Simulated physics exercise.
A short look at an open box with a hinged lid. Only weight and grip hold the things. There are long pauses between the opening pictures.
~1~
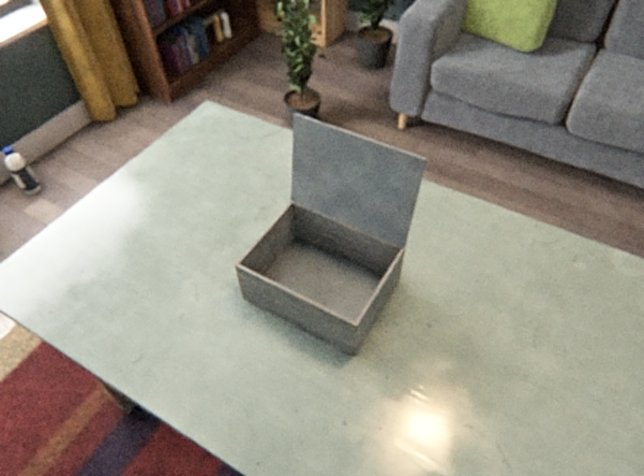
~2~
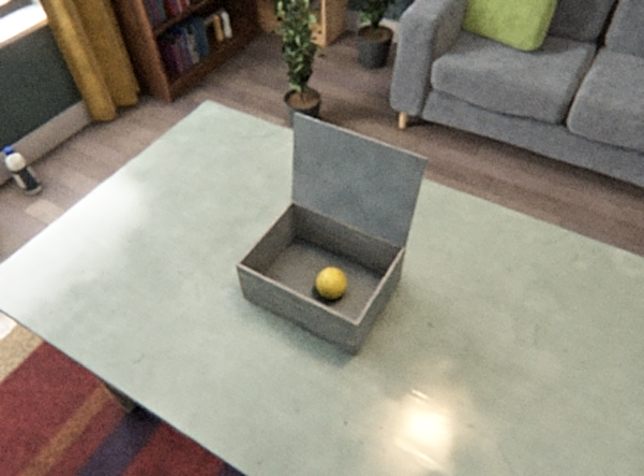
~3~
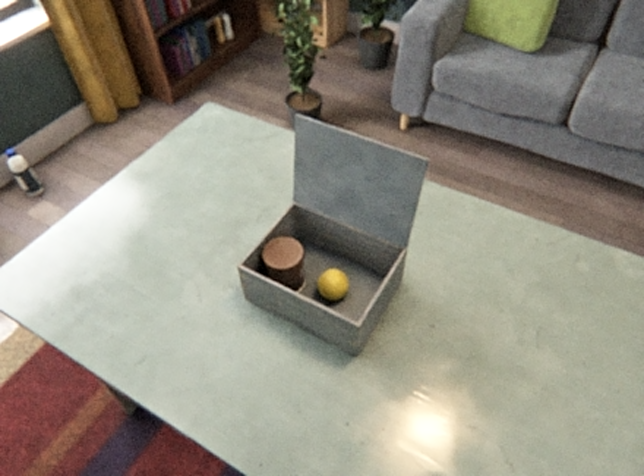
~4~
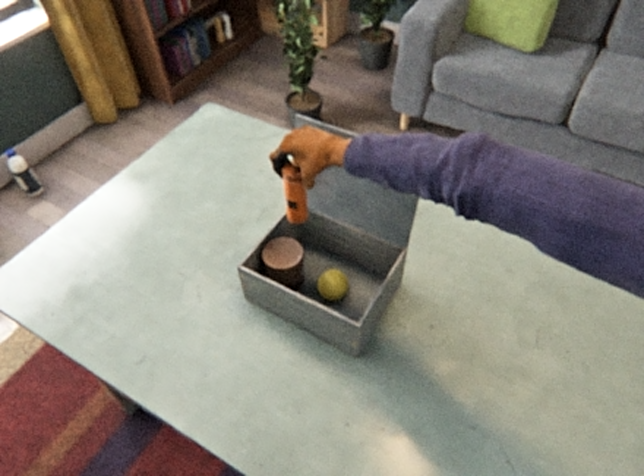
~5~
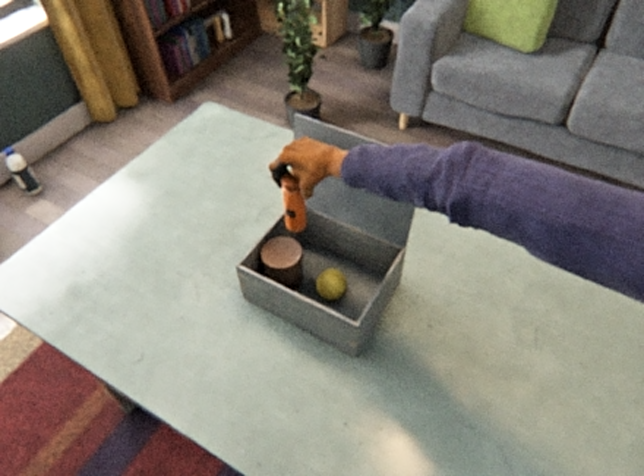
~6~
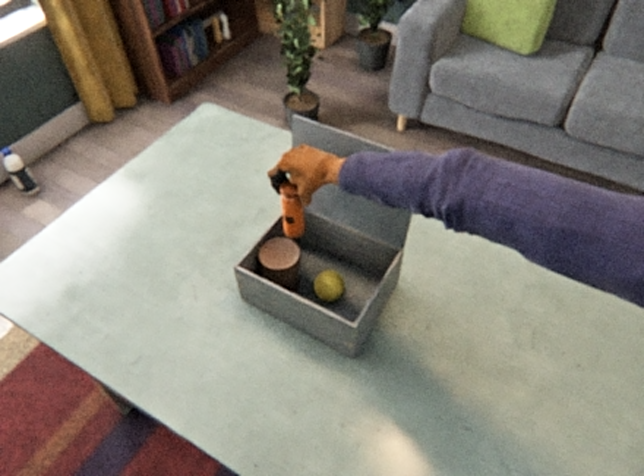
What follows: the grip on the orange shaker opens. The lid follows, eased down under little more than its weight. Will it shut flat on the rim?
Here the lid stays ajar.
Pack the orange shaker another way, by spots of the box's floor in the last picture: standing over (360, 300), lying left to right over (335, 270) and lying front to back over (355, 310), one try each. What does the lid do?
In the first case it stays ajar; in the second case it closes; in the third case it sits on the rim.
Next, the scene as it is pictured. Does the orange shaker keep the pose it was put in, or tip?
It keeps its pose.
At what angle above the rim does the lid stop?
About 25°.
Then, 0.30 s on from there, orange shaker shifted well along near (296, 239).
Then, 1.20 s on from there, lid starting down; orange shaker shifted well along near (296, 242).
Then, 1.60 s on from there, lid 58° above the rim; orange shaker shifted well along near (296, 242).
Then, 1.90 s on from there, lid 32° above the rim; orange shaker shifted well along near (296, 242).
In the end, lid 26° above the rim; moved from the start, orange shaker; the other 2 unmoved. At the end, from the last picture's camera, orange shaker near (296, 242).
